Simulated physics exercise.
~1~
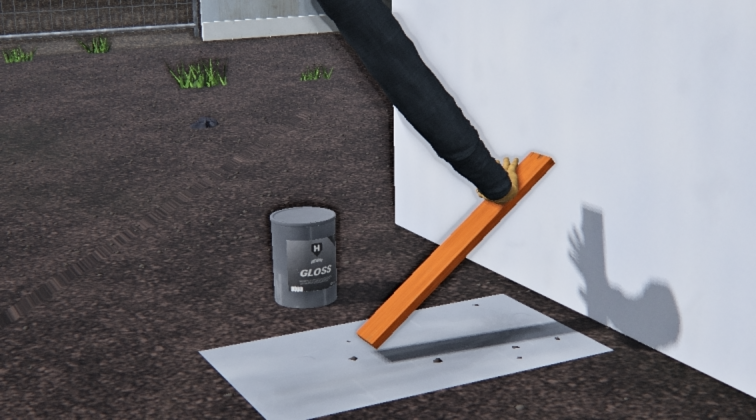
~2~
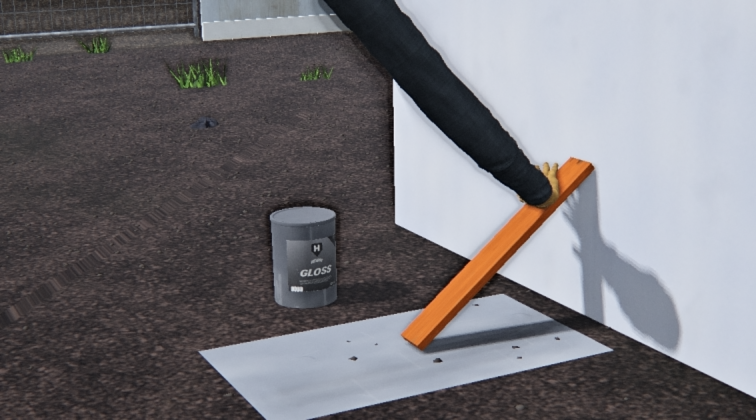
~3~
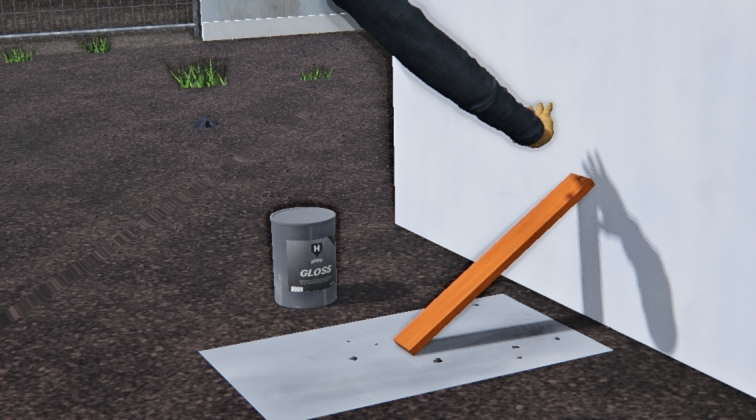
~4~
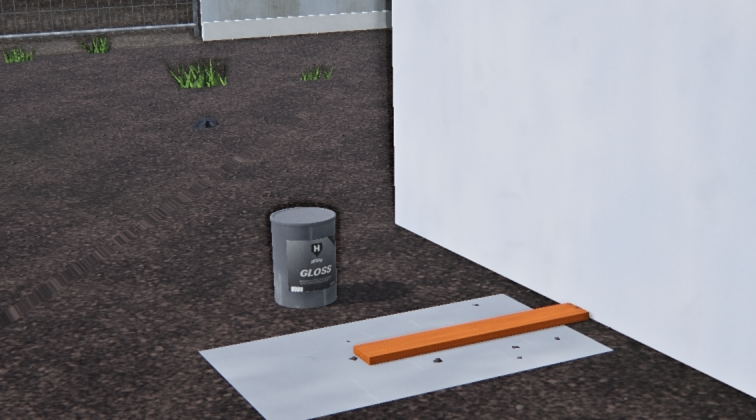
At the start, a gloved hand in a dark sleeve holds an orange plank at a slant above a pale sheet on dark, rough ground, beside a white wall. A grey pail labelled gloss stands to the left. The hand moves the plank to the right, towards the wall, keeping it tilted. It then lets go and draws back, while the plank still leans, its upper end slightly lower. With the arm gone from view, the plank slips down and ends lying low across the sheet, and the pail remains upright in its place.
